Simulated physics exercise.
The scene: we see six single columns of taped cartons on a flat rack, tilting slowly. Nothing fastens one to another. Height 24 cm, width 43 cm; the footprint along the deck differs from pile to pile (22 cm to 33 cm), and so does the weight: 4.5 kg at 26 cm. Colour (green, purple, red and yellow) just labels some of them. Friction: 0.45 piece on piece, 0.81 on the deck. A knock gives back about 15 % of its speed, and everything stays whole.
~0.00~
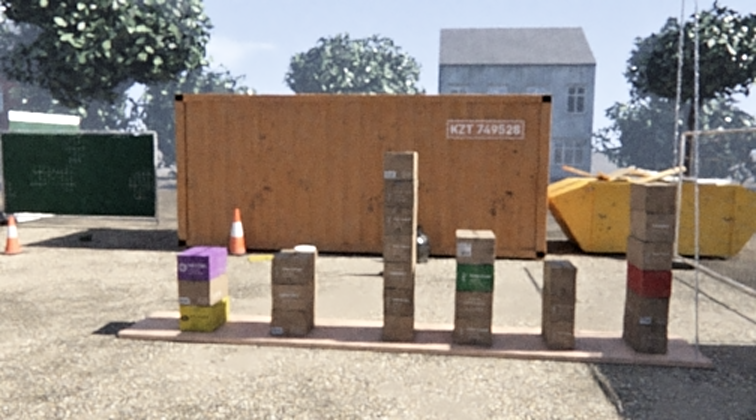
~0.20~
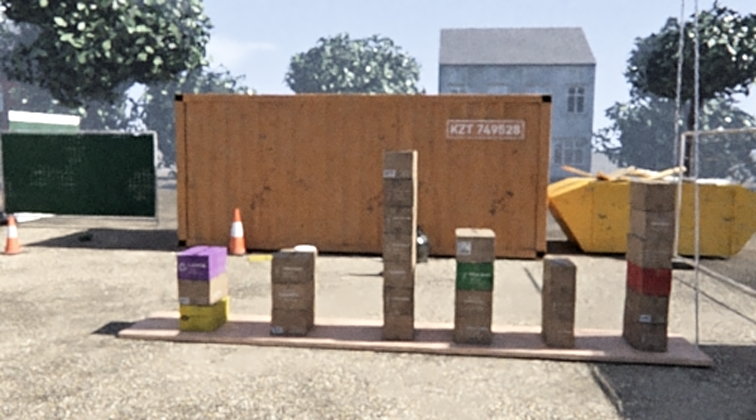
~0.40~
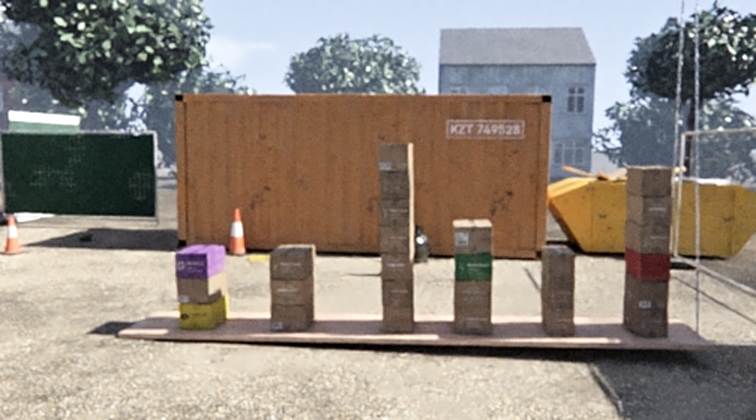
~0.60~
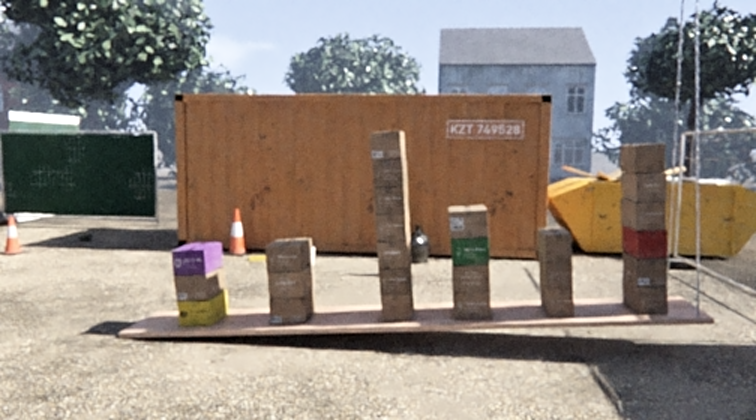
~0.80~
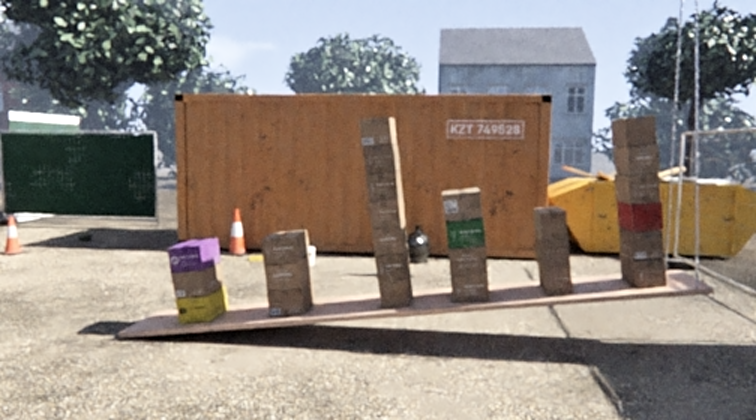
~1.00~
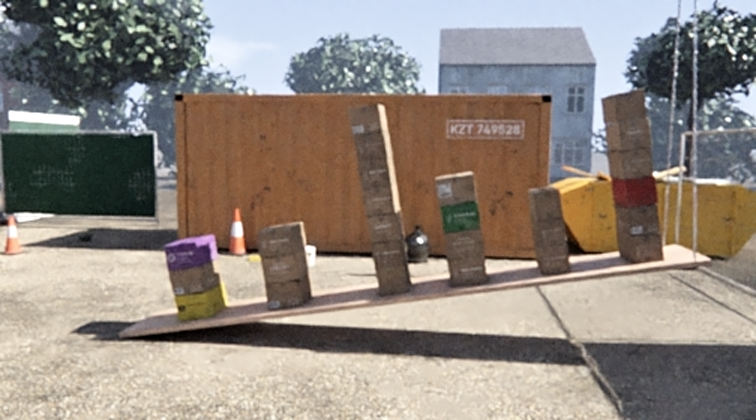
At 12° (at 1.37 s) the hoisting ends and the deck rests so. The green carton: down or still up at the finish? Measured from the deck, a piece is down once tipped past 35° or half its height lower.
In the end the green carton drops.
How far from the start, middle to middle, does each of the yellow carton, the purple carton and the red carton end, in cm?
Yellow 10, purple 160, red 130.
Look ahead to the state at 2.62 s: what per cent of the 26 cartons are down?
At that moment 75 per cent.
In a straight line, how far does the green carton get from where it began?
Roughly 80 cm away.
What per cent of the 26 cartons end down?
Roughly 85 per cent of them.
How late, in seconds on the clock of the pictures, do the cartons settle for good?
At about 5.0 s.
After 1.82 s, slope 12°; 1 of the 26 cartons down; green carton unmoved; red carton leaning 30°.
After 2.62 s, slope 12°; 20 of the 26 cartons down; green carton leaning 33°, 9 cm lower; purple carton on its side.
At rest (5.2 s), slope 12°; 22 of the 26 cartons down; green carton leaning 49°, 25 cm lower; purple carton upside down; red carton on its side. As the last picture would show them, middles, green carton near (391, 239), purple carton near (57, 311).
